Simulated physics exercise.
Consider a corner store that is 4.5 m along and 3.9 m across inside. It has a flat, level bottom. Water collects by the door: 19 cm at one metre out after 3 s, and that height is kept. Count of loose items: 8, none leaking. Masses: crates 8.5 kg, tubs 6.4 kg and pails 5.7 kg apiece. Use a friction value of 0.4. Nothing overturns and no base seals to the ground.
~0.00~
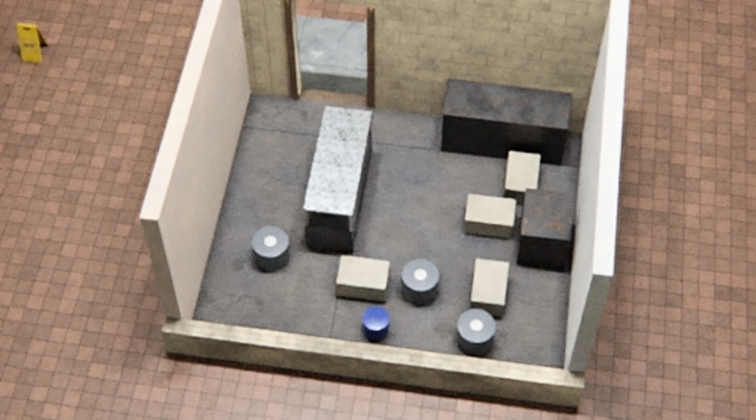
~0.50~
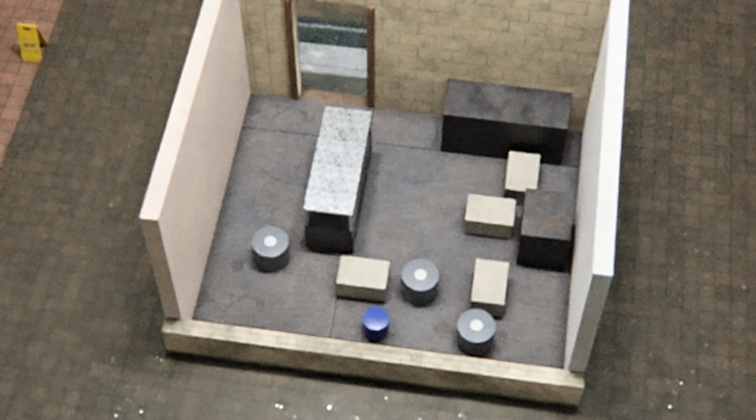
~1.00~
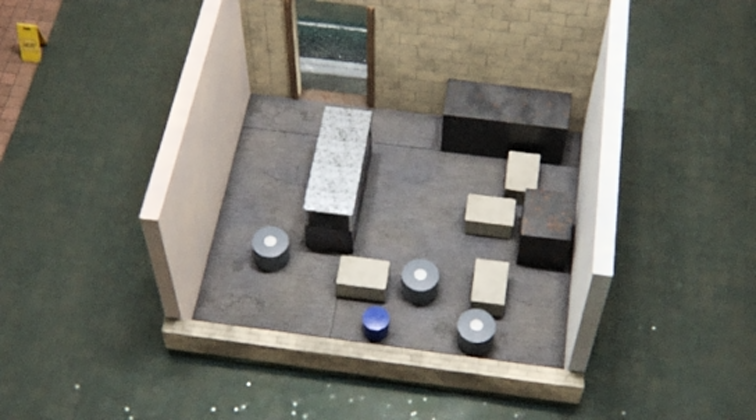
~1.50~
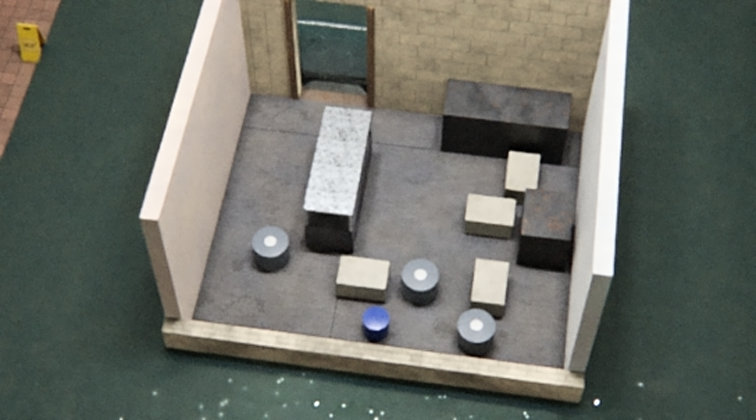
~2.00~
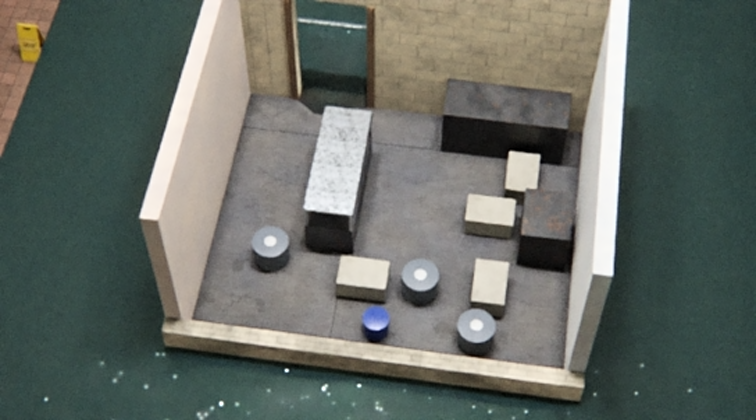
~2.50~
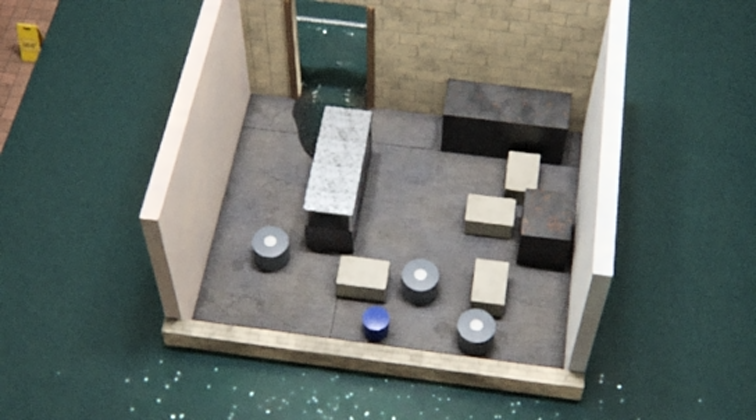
A small walled room, open at the front and seen from a fixed high viewpoint, stands on reddish paving with a yellow sign at upper left. A speckled grey counter, black blocks at right, pale boxes, grey round tubs and a blue pail near the front stay still. Dark green water spreads over the paving outside, then creeps through the back doorway onto the grey floor behind the counter.
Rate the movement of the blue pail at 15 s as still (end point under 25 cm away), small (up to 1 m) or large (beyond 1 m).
Large.
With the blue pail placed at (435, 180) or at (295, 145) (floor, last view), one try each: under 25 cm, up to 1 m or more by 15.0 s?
First try: It inches along; second try: It covers a big distance.
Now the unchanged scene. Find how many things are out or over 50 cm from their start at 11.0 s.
Count: 7.
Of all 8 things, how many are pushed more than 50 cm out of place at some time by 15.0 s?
That comes to 7.
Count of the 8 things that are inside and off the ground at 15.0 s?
Count: 8.
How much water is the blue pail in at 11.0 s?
Depth: About 7 cm.
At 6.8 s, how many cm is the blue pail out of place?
Roughly 0 centimetres by that point.
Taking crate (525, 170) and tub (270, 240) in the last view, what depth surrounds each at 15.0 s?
Roughly 13 and 11 cm.
After 3.5 s the blue pail is near (376, 318), 0.0 m from its start, aground; 0 afloat.
After 6.8 s the blue pail is near (376, 318), 0.0 m from its start, aground; 1 afloat.
After 11.0 s the blue pail is near (458, 314), 1.0 m from its start, afloat; 8 afloat.
After 15.0 s the blue pail is near (554, 338), 2.1 m from its start, afloat; 8 afloat.
